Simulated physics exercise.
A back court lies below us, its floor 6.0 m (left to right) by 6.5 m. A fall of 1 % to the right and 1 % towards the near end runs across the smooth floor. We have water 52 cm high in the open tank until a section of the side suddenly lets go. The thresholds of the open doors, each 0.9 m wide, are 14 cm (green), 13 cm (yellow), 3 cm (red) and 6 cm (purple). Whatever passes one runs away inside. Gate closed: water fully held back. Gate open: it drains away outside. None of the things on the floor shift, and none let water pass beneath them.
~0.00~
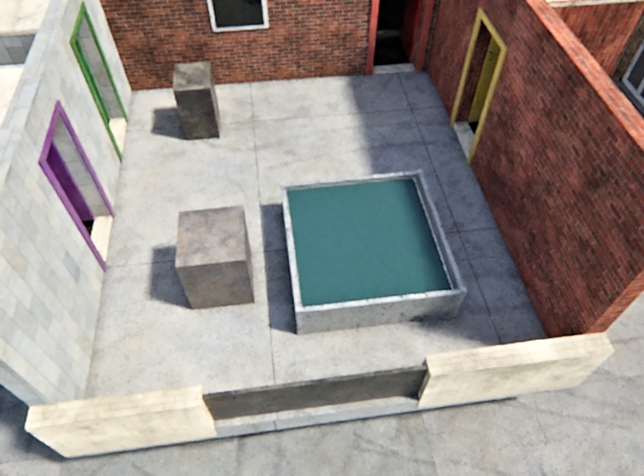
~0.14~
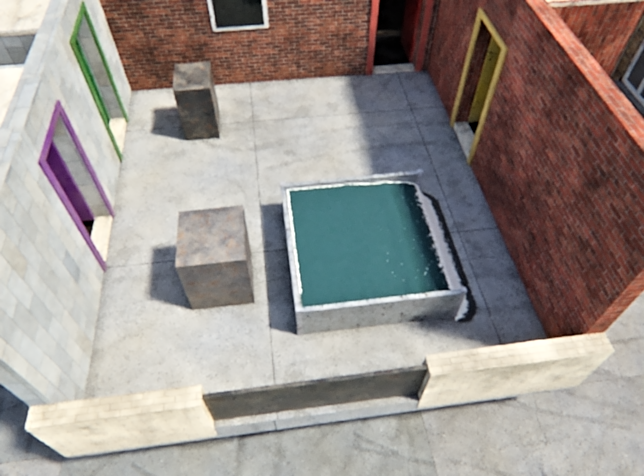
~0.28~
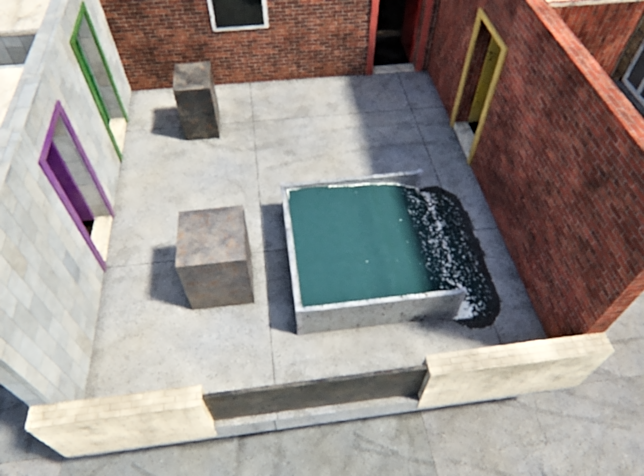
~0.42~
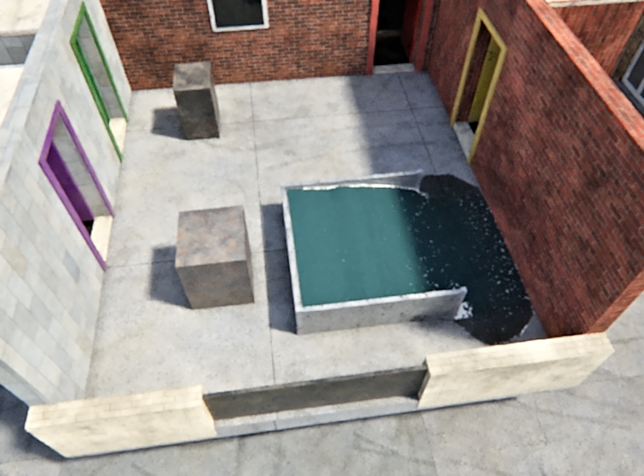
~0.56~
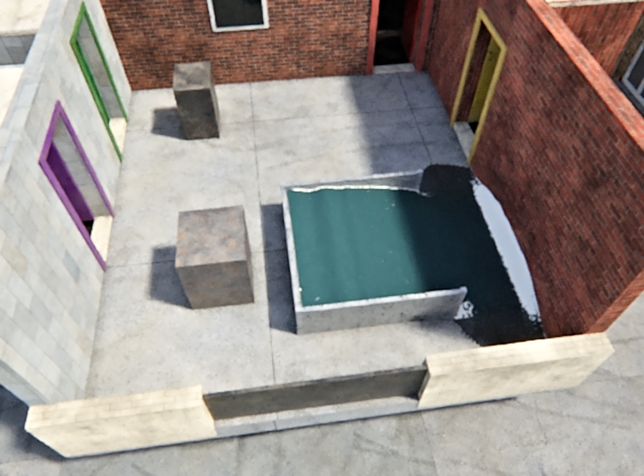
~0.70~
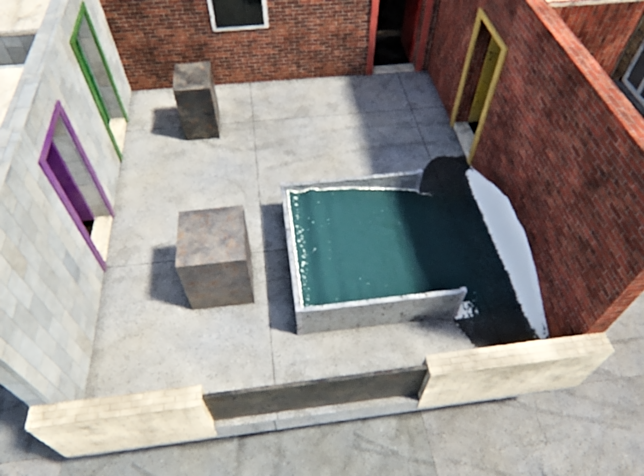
The footage shows a walled courtyard with two blocks and an open tank of green water; the tank's right side opens and water pours out, spreading across the floor and surging against the red brick wall on the right.
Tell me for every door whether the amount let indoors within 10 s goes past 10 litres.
Outcome: Green door: Limit unbroken, yellow door: Limit unbroken, red door: Limit broken, purple door: Limit unbroken.
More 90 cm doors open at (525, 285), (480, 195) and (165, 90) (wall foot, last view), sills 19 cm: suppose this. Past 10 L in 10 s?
More, more, less.
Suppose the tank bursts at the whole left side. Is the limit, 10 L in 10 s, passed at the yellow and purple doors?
The yellow door comes out less than that and the purple door more than that.
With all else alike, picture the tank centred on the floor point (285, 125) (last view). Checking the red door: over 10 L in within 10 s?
Red: Beyond limit.
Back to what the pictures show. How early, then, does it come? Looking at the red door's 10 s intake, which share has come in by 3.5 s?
By then it's near 35% of the total.
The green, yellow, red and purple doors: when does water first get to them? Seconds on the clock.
Door times: Green 5.5 s / yellow 1.0 s / red 2.2 s / purple 4.5 s.
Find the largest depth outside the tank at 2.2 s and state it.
Up to near 45 cm.
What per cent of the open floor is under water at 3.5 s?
Roughly 50 percent.
After 1.4 s water covers 15 % of the floor and is deepest (45 cm) near (546, 365); green door not reached, yellow door 10 cm at the sill, 0 L in, red door not reached, purple door not reached.
After 2.2 s water covers 30 % of the floor and is deepest (45 cm) near (546, 365); green door not reached, yellow door 13 cm at the sill, 0 L in, red door 3 cm at the sill, 0 L in, purple door not reached.
After 3.5 s water covers 50 % of the floor and is deepest (24 cm) near (532, 366); green door not reached, yellow door 10 cm at the sill, 0 L in, red door 15 cm at the sill, 90 L in, purple door not reached.
After 6.0 s water covers 80 % of the floor and is deepest (15 cm) near (82, 425); green door 4 cm at the sill, 0 L in, yellow door 6 cm at the sill, 1 L in, red door 9 cm at the sill, 207 L in, purple door 5 cm at the sill, 0 L in.
After 10.0 s water covers 95 % of the floor and is deepest (12 cm) near (546, 365); green door 5 cm at the sill, 0 L in, yellow door 4 cm at the sill, 1 L in, red door 6 cm at the sill, 247 L in, purple door 3 cm at the sill, 0 L in.
